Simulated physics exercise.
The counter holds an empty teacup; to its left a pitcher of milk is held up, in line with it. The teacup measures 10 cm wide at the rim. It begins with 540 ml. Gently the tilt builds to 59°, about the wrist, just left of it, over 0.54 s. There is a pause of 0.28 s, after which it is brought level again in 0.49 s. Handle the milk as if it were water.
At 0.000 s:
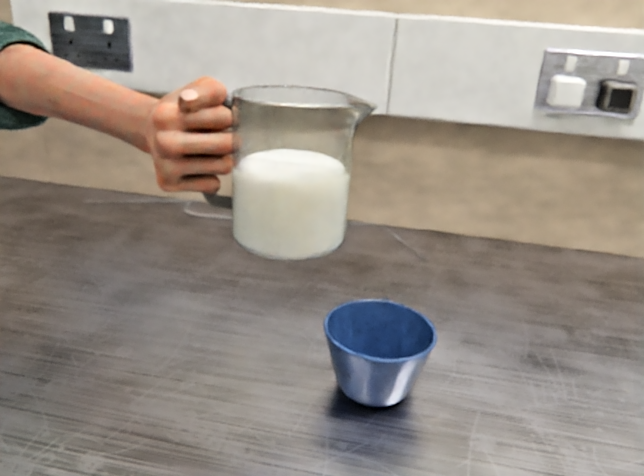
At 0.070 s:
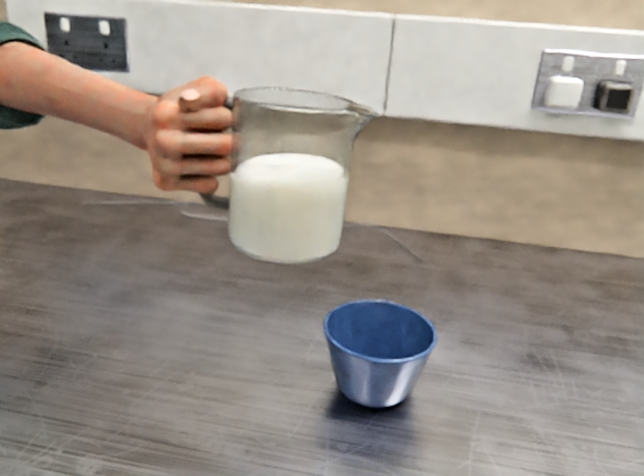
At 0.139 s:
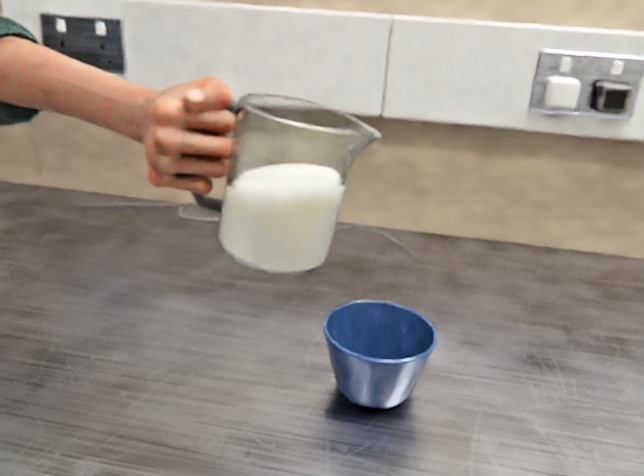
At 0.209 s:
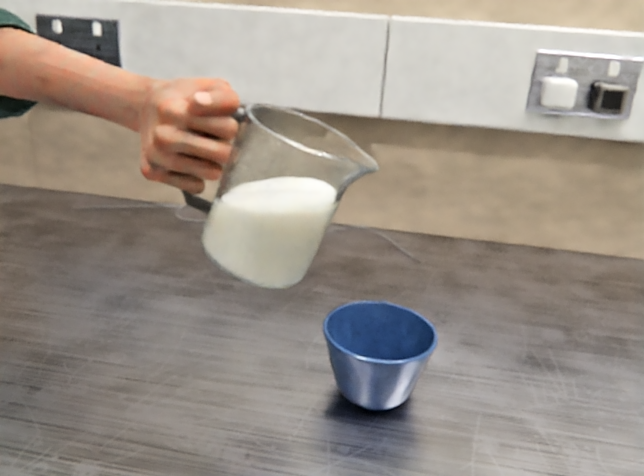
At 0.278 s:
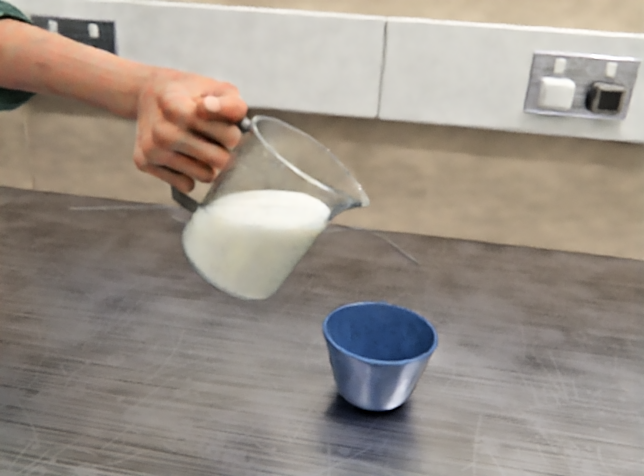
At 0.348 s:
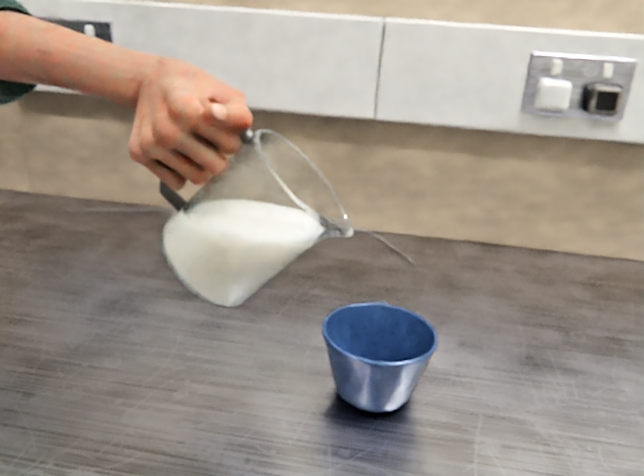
A hand holding a glass pitcher of milk above a counter, gradually tilting it rightward beside an empty blue cup.
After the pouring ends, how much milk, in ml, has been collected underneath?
About 80 ml.
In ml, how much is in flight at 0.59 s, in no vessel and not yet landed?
It comes to about 10 ml.
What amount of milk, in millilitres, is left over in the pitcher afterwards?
Some 450 ml.
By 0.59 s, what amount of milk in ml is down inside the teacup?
Some 0 ml.
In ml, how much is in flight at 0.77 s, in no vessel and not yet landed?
30 ml, more or less.
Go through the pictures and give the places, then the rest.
In the first picture, it leans 0°; its right rim is at (378, 105); the milk meets the walls at (256, 159) and (336, 166); the teacup's rim runs from (326, 321) to (435, 338).
In the second picture, it leans 2°; its right rim is at (379, 113); the milk meets the walls at (255, 162) and (334, 168).
In the third picture, it leans 9°; its right rim is at (381, 135); the milk meets the walls at (245, 177) and (332, 175).
In the fourth picture, it leans 19°; its right rim is at (379, 168); the milk meets the walls at (230, 193) and (328, 191).
In the fifth picture, it leans 31°; its right rim is at (370, 203); the milk meets the walls at (206, 209) and (321, 207).
In the sixth picture, it leans 42°; its right rim is at (354, 234); the milk meets the walls at (188, 212) and (309, 224).
By 0.59 s the tilt is 59° and the teacup has 0 ml, the pitcher 530 ml, and 0 ml is on the counter.
By 0.77 s the tilt is 59° and the teacup has 20 ml, the pitcher 485 ml, and 0 ml is on the counter.
By 0.96 s the tilt is 48° and the teacup has 70 ml, the pitcher 450 ml, and 0 ml is on the counter.
By 1.16 s the tilt is 12° and the teacup has 85 ml, the pitcher 450 ml, and 5 ml is on the counter.
At rest the teacup has 85 ml, the pitcher 450 ml, and 5 ml is on the counter.
